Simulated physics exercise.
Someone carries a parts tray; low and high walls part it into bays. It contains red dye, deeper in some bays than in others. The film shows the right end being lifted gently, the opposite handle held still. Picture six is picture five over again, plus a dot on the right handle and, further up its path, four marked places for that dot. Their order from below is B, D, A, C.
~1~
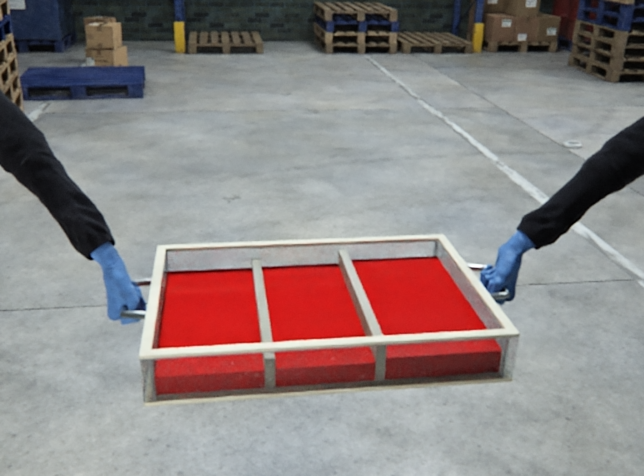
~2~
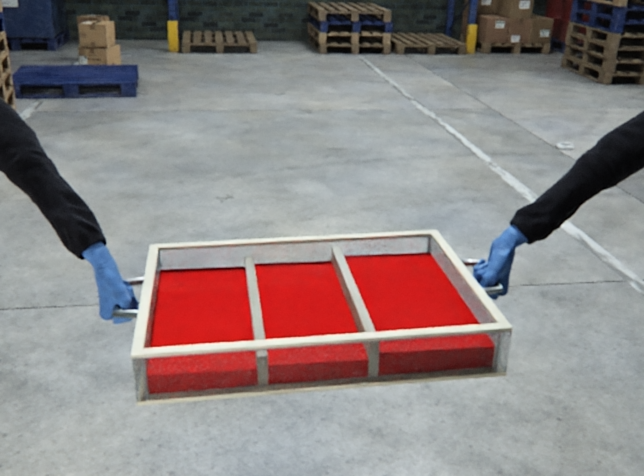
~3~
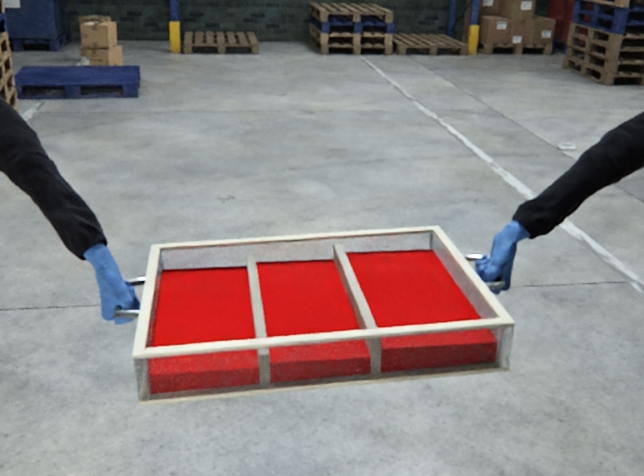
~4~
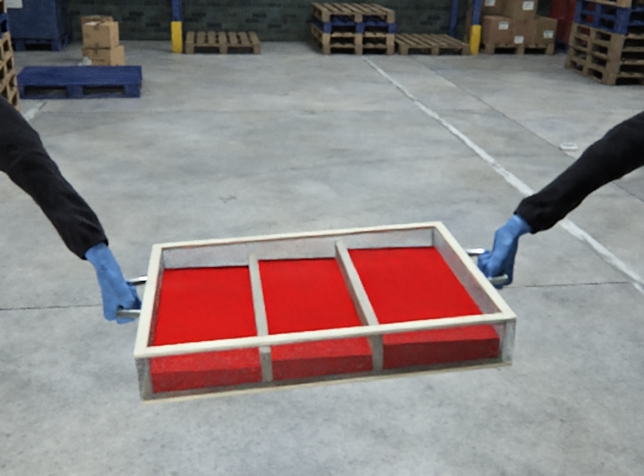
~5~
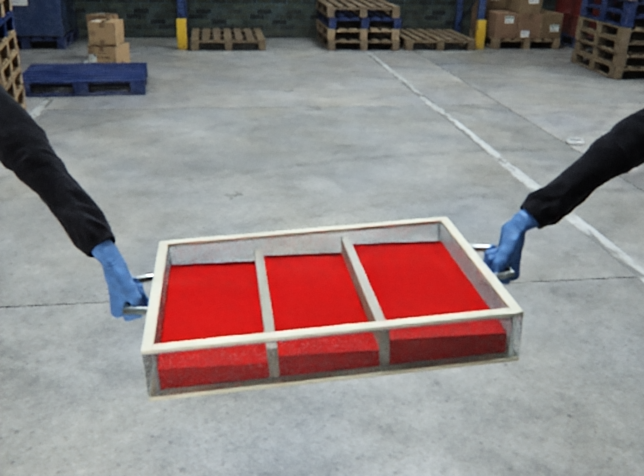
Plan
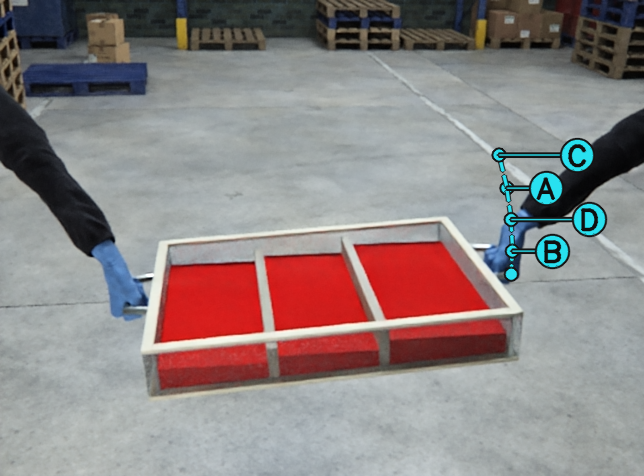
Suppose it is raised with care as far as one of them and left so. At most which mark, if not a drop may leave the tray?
I would pick mark A.
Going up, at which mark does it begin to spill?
That is mark C.
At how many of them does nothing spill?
Three of the four.
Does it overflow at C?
Yes.
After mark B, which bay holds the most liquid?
The right bay.
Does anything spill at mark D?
No, not at all.
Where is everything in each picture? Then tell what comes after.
In the first frame, the tray is level; deepest in the right bay, at (413, 300), shallowest in the left; right handle at (495, 281).
The second frame shows tipped about 1° down to the left; no wall is crossed; right handle at (489, 276).
The third frame shows tipped about 2° down to the left; no wall is crossed; right handle at (491, 271).
The fourth frame shows tipped about 3° down to the left; no wall is crossed; right handle at (493, 266).
The fifth frame shows tipped about 3° down to the left; deepest in the right bay, at (416, 284), shallowest in the left; right handle at (499, 261).
On the marked copy, A at (506, 188); B at (512, 251); C at (499, 155); D at (511, 219).
If A is chosen, nothing spills; the left bay holds the most.
If B is chosen, nothing spills; the right bay holds the most.
If C is chosen, about 11 % goes over the rim.
If D is chosen, nothing spills; the right bay holds the most.
